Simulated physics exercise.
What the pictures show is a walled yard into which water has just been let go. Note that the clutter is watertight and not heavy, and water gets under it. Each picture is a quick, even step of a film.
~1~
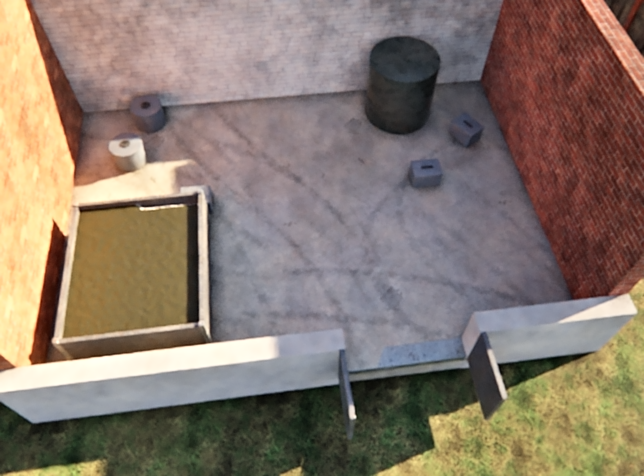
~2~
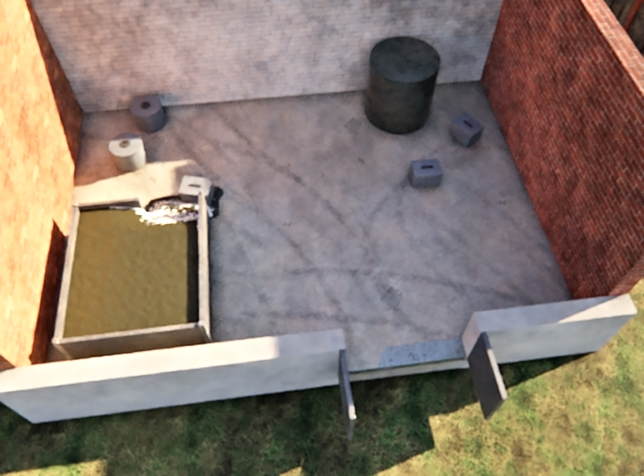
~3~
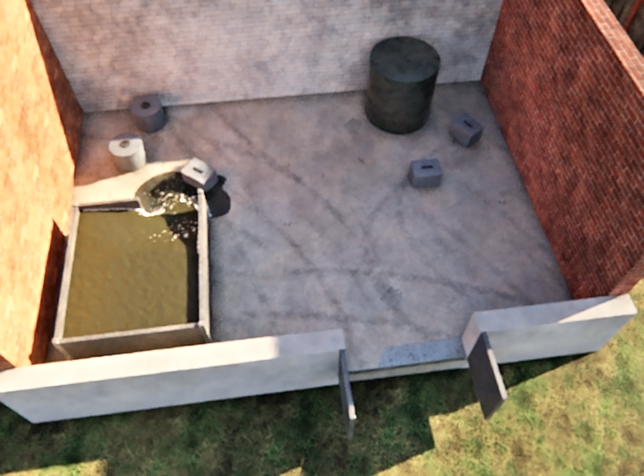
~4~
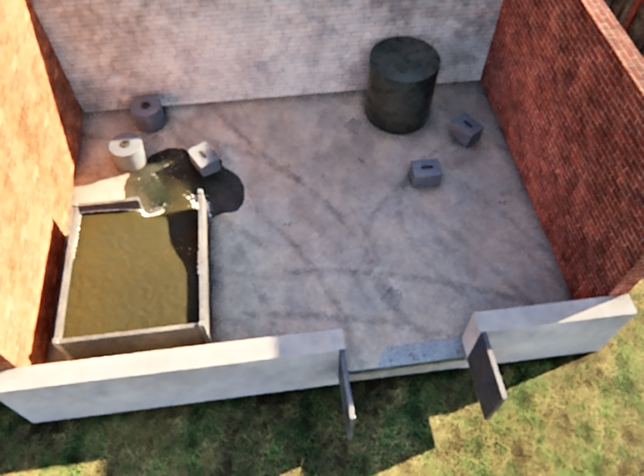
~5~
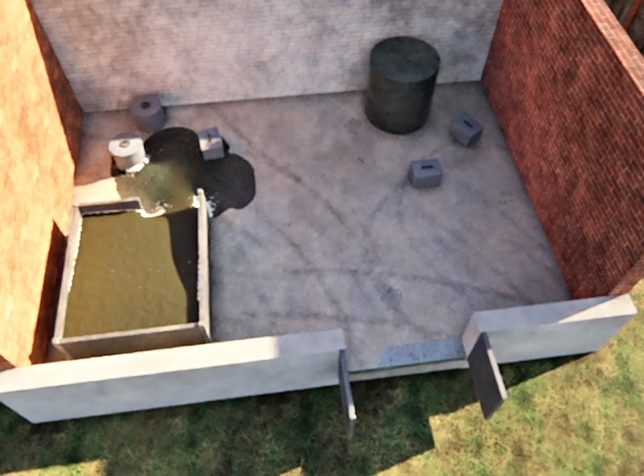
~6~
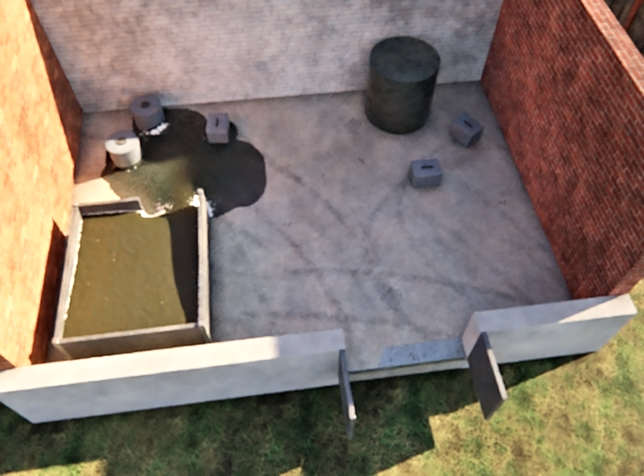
Murky water pouring from a corner tank in a walled yard, pushing a grey block away and spreading around nearby round tubs.
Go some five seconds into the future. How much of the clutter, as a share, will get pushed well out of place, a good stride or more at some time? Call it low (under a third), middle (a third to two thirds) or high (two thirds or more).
High.
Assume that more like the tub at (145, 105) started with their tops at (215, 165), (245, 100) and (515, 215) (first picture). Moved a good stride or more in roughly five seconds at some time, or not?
First driven off, second driven off, third remains in place.
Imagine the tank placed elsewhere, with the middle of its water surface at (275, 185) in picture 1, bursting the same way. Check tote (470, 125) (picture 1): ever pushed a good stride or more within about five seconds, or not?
Came up short.
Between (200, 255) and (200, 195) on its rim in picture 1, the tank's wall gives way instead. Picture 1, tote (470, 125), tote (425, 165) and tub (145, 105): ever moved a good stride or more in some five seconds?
In turn: Moved that far, moved that far, stayed within it.
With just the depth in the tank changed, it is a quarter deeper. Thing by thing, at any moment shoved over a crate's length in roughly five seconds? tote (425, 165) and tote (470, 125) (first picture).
Going one by one: Beyond that distance, within that distance, in that order.
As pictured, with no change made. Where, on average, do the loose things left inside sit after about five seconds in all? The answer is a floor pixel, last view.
The remaining things centre around (345, 209).
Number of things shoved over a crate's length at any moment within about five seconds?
Count: 4.
A moment on, 1 of 5 are well off their spots; 1 afloat.
Next, 2 of 5 are well off their spots; 3 afloat.
Later, 3 of 5 are well off their spots; 3 afloat.
In the end, 4 of 5 are well off their spots, and 4 have been at some point; 2 afloat.
